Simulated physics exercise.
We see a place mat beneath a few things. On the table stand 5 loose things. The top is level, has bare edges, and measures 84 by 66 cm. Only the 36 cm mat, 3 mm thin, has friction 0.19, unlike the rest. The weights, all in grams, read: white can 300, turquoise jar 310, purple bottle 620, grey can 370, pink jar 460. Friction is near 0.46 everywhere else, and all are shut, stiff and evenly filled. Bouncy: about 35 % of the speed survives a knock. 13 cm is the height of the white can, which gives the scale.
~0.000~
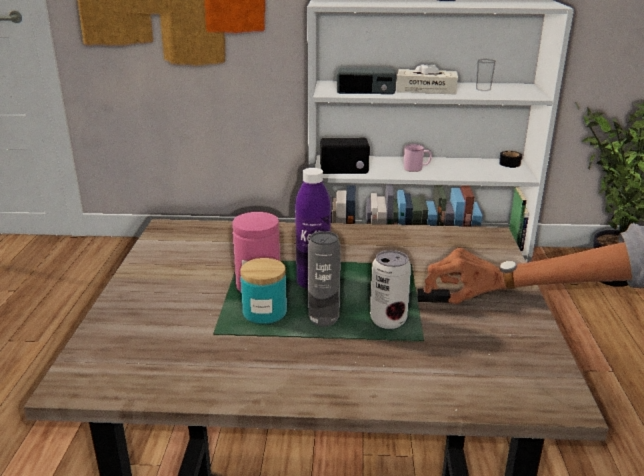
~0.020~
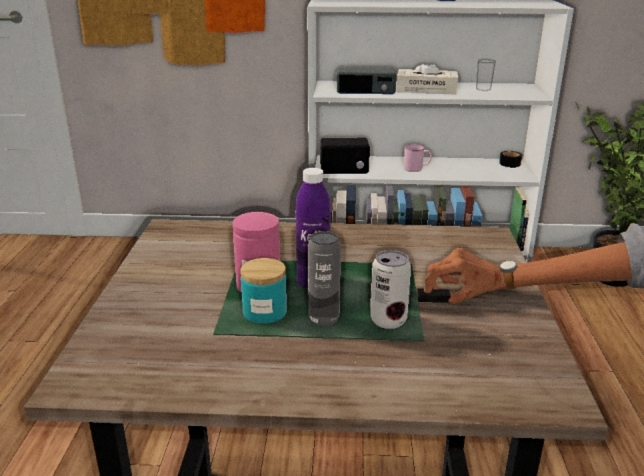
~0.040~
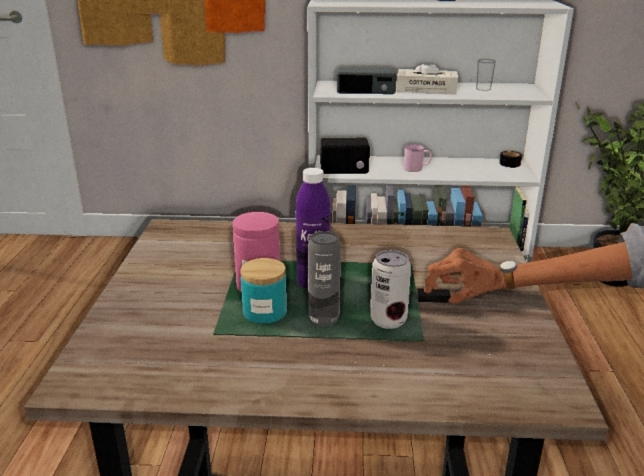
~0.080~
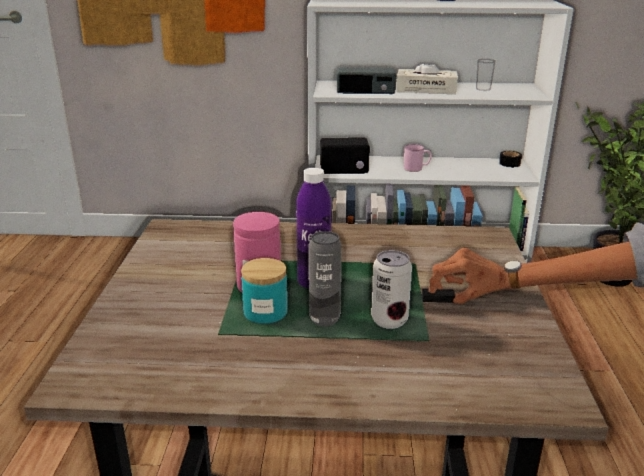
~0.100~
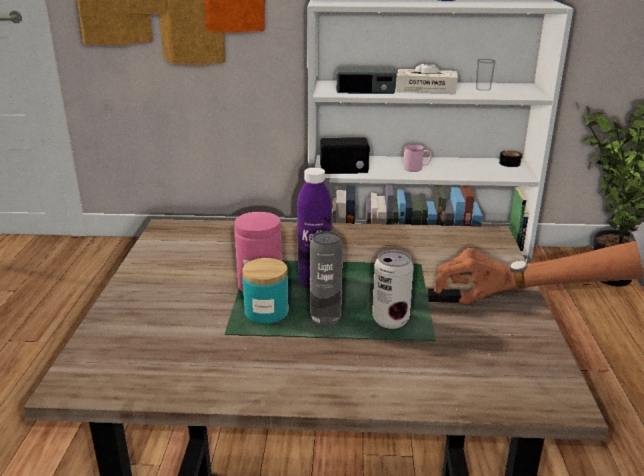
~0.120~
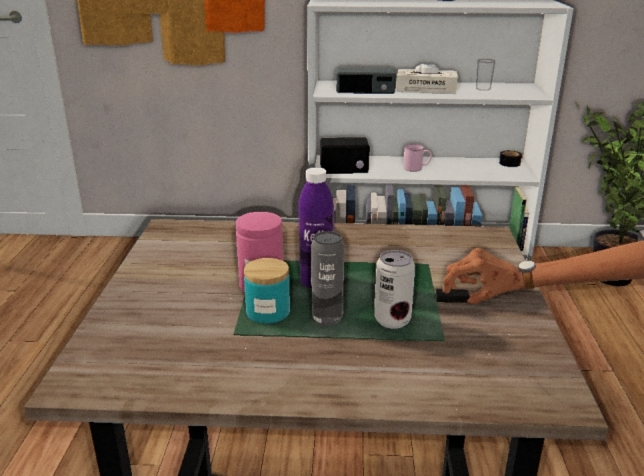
The clip shows a hand gripping the edge of a green mat under two cans, a jar, a purple bottle and a pink container on a wooden table, then slowly pulling it slightly right as the items shift only barely.
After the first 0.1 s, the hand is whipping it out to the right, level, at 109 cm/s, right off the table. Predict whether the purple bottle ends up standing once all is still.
It goes over.
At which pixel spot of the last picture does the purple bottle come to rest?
In the end it sits at around (446, 272).
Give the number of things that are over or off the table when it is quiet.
In all, 3.
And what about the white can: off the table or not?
White can: Goes out of bounds.
By 0.32 s, mat pulled 25 cm; purple bottle 7 cm from its spot near (351, 229); white can 8 cm from its spot; grey can 7 cm from its spot.
By 0.52 s, mat pulled 47 cm; purple bottle tilted 16° near (383, 229); grey can tilted 24°; white can 22 cm from its spot.
By 0.72 s, mat pulled 69 cm; white can now off the table; purple bottle tilted 35° near (404, 233); grey can on its side.
By 0.92 s, mat pulled 80 cm; purple bottle on its side near (444, 270); grey can on its side; turquoise jar 4 cm from its spot.
When it is over (1.7 s), off the table but upright, white can; lying over on the table, purple bottle and grey can; the other 2 within 6 cm of the start. End places, in pixels of the last picture, purple bottle near (446, 272).
